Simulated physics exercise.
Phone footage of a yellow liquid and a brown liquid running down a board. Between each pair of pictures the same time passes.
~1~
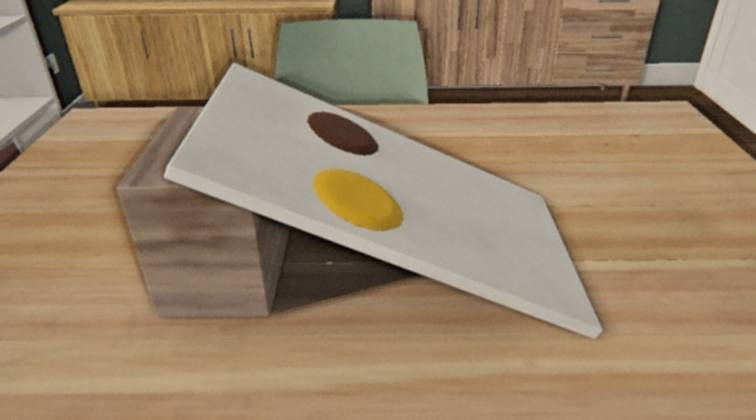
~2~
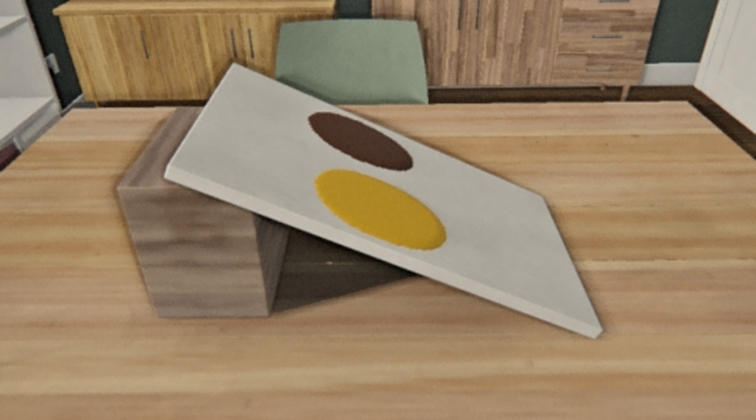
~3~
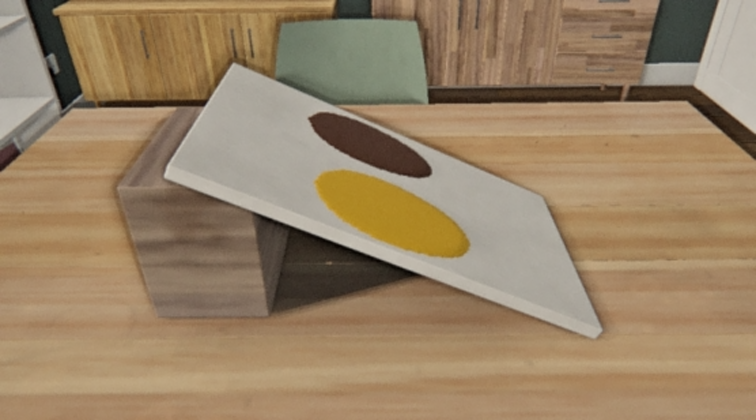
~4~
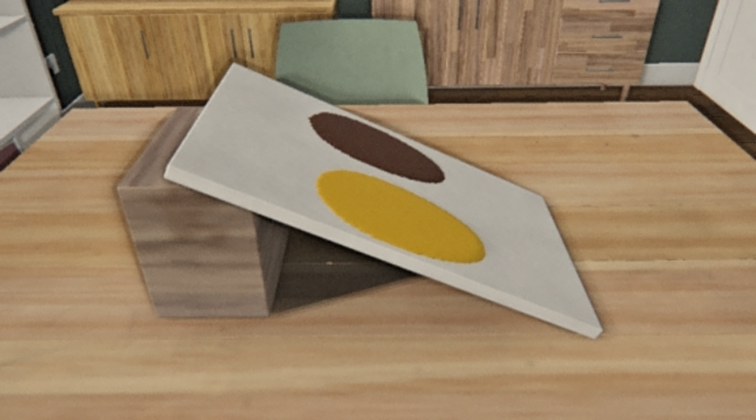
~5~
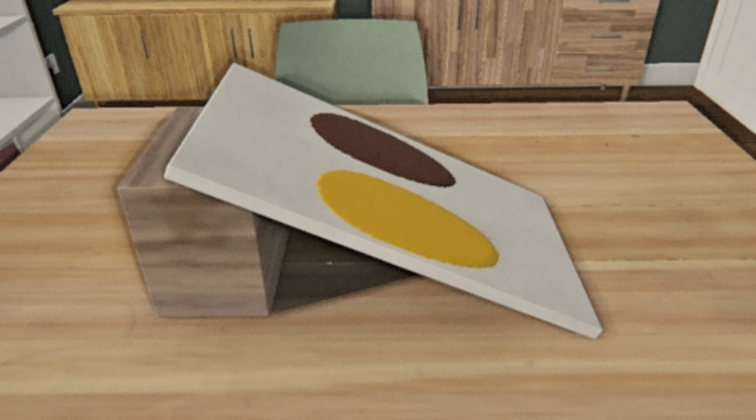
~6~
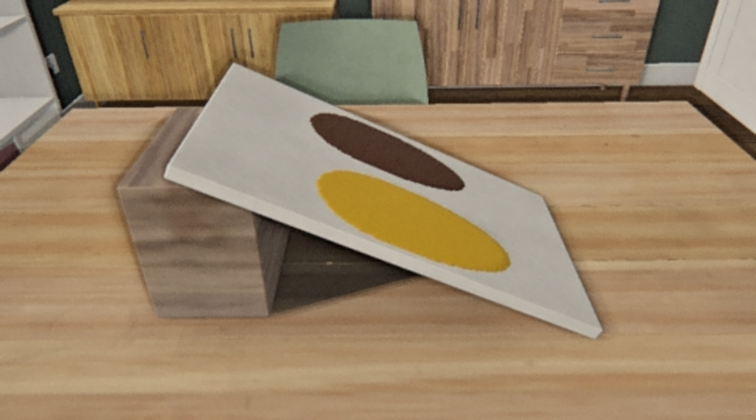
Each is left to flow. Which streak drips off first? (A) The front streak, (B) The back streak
The answer is A.
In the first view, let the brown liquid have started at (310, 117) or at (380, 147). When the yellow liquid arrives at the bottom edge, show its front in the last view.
The tip reaches roughly (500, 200) on the first try and roughly (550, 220) on the second.
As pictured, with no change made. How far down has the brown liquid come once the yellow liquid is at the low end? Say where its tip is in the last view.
(519, 206), roughly.
Soon after, the yellow liquid is close to the edge; the brown liquid is three quarters of the way down.
In the end, the yellow liquid is at the low edge; the brown liquid is close to the edge.
